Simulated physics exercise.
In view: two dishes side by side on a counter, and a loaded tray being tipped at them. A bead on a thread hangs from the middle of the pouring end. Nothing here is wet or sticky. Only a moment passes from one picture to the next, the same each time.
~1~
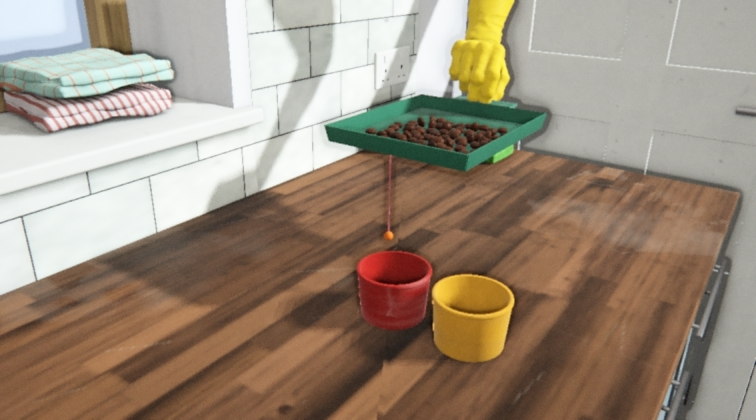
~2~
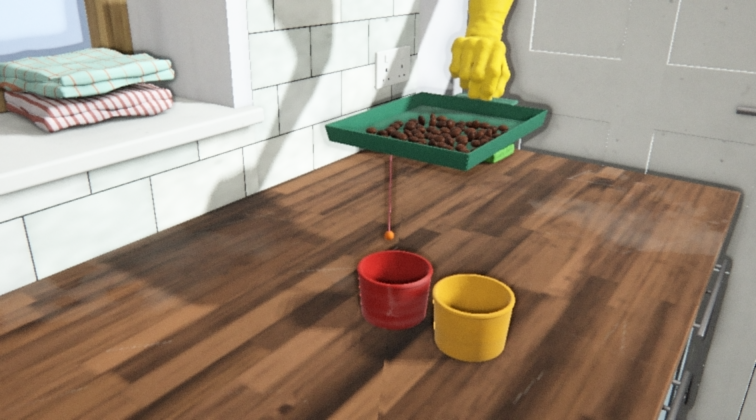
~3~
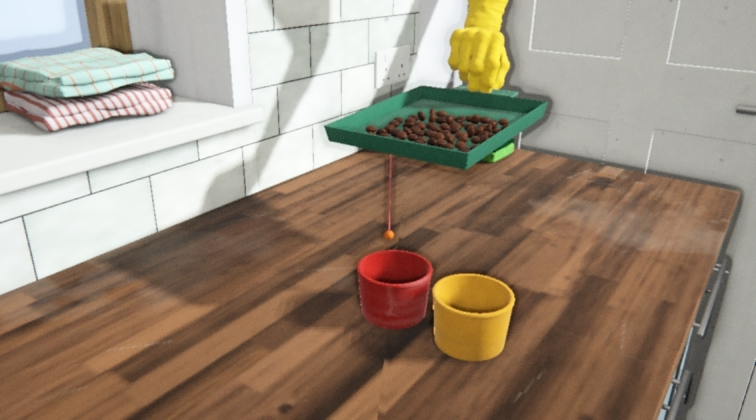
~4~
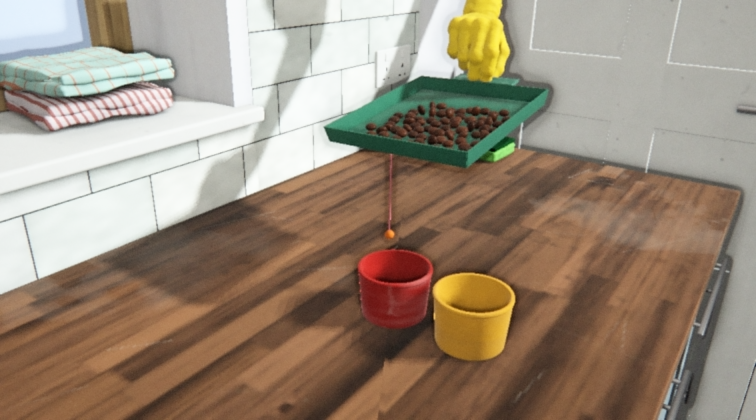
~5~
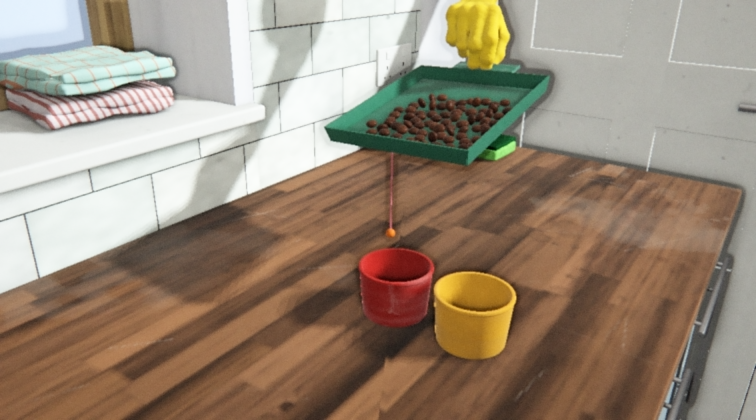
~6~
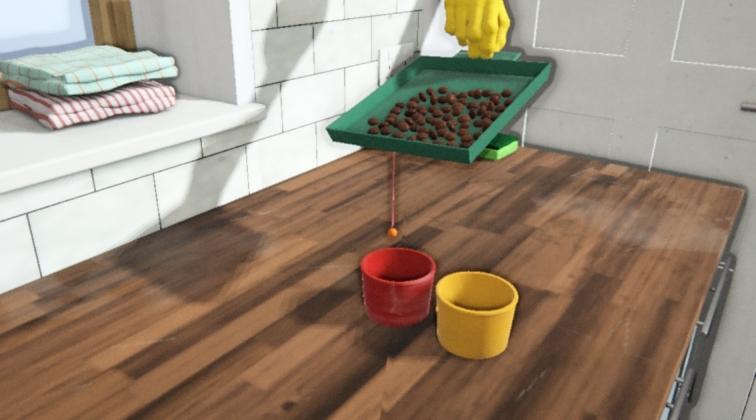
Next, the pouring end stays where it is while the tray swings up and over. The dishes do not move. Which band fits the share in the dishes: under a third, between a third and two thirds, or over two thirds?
Together they catch under a third.
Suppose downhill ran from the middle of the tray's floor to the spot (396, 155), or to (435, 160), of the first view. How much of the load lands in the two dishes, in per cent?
About 40 and 50 per cent.
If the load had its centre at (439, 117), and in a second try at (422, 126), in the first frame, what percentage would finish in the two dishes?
First some 20, then 20 per cent.
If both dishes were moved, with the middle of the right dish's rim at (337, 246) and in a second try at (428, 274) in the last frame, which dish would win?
First the dish on the right, then the dish on the left.
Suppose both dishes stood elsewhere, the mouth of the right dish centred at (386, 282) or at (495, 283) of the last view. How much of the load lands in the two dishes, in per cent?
First some 40, then 0 per cent.
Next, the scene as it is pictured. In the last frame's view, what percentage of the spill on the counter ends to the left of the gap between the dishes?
About 100 per cent.
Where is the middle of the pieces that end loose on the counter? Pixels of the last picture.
Close to (317, 293).
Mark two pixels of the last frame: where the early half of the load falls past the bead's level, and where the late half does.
First near (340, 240), later near (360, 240).
Soon after the last picture, tray tipped steeply; all on the tray.
A little later, tray tipped past a quarter turn; about two thirds on the tray; a stray few in the left dish; a stray few outside both; about a quarter in the air.
Later still, tray tipped past a quarter turn; about a quarter in the left dish; most outside both.
At rest, tray tipped past a quarter turn; none in the right dish; about a quarter in the left dish; most outside both.
